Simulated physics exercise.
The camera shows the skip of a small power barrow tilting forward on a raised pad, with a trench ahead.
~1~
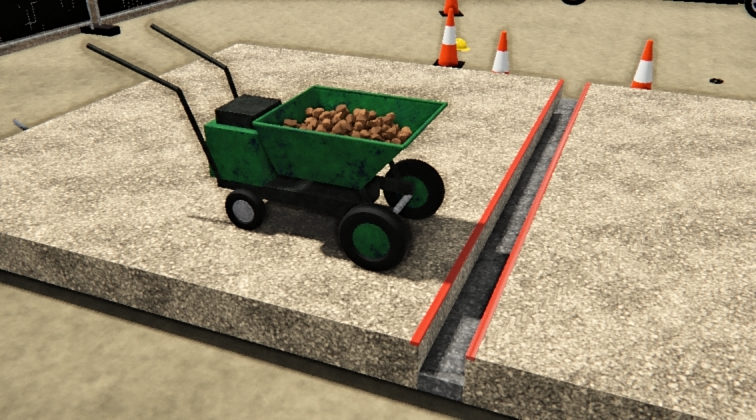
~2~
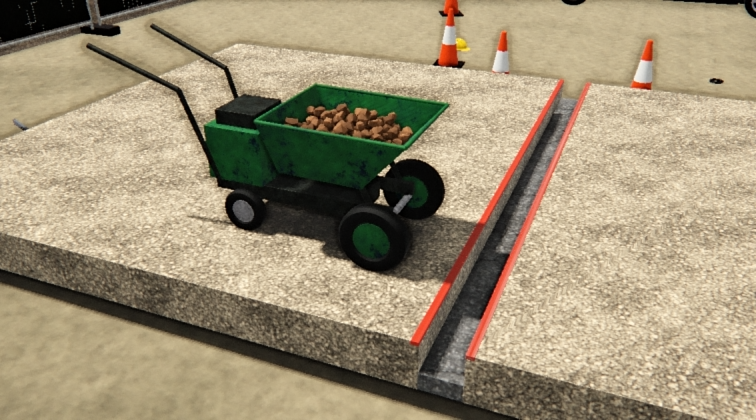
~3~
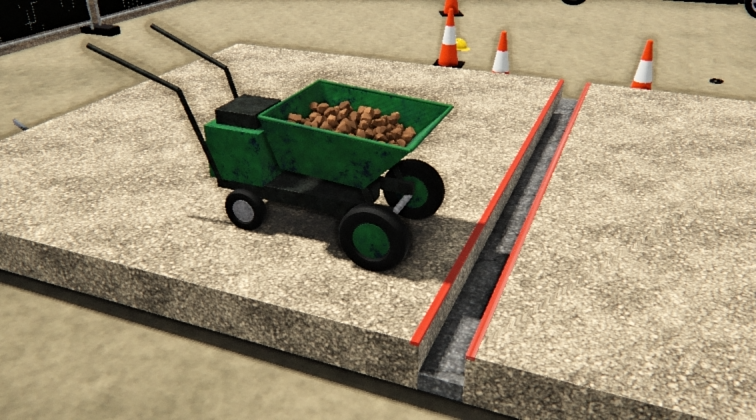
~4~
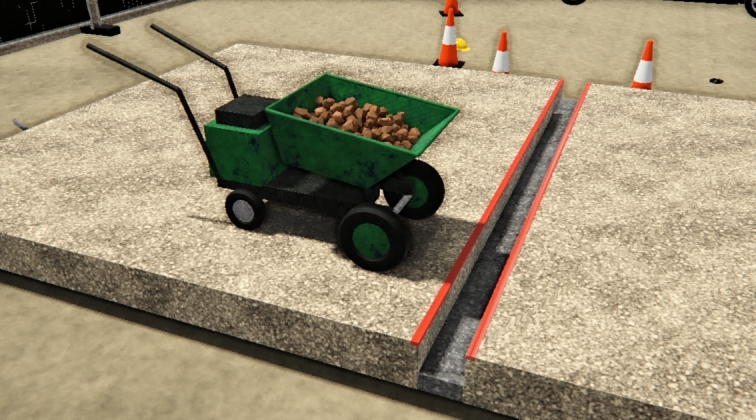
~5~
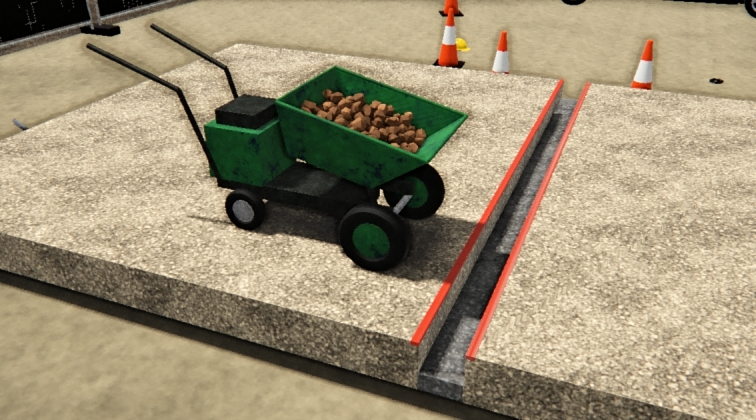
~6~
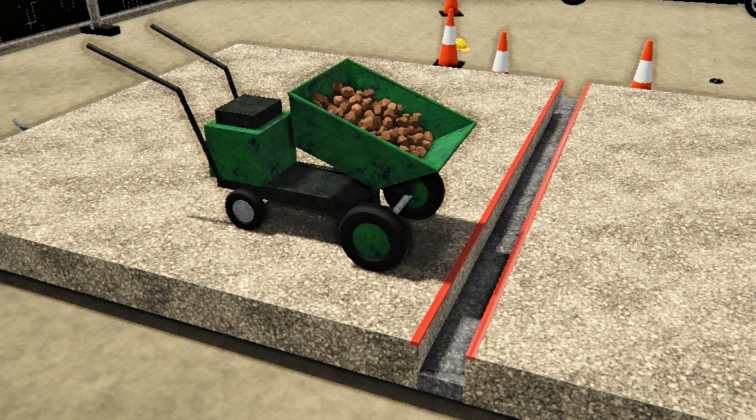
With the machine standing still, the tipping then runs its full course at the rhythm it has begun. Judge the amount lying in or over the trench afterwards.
The load will chiefly settle outside the trench.
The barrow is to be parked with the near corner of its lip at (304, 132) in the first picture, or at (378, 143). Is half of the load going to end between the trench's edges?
First attempt: Short of half; second attempt: Beyond half.
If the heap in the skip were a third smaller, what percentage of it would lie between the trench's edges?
Roughly 30 percent of the load.
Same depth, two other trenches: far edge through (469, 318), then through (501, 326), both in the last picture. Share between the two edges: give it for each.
You'd get 0 % in the first case and 50 % in the second.
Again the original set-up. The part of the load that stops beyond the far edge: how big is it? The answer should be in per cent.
Call it some 70 percent of the pieces.
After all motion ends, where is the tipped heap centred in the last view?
Around (537, 266).
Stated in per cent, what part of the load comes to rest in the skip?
It comes out at some 10 in a hundred.
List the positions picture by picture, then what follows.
In the first picture, lip of the skip near (404, 148), level; top of the load near (338, 136), clay clods; first edge of the trench near (433, 309); far edge near (485, 322), the trench under half as wide as the skip, and about as deep as wide.
In the second picture, lip of the skip near (406, 148), level; top of the load near (343, 127).
In the third picture, lip of the skip near (411, 151), tipped barely; top of the load near (332, 121).
In the fourth picture, lip of the skip near (418, 155), tipped a little; top of the load near (328, 123).
In the fifth picture, lip of the skip near (427, 162), tipped a little; top of the load near (335, 118).
In the sixth picture, lip of the skip near (438, 170), tipped clearly; top of the load near (345, 113); first edge of the trench near (433, 309); far edge near (485, 322).
Shortly afterwards, skip tipped steeply; the whole lot in the skip.
Next, skip tipped right over; near two thirds in the skip; only a few in or heaped over the trench; near a quarter beyond it; only a few falling.
Some moments later, skip tipped right over; a little in the skip; near a quarter in or heaped over the trench; near two thirds beyond it.
In the end, skip tipped right over; a little in the skip; near a quarter in or heaped over the trench; near two thirds beyond it.
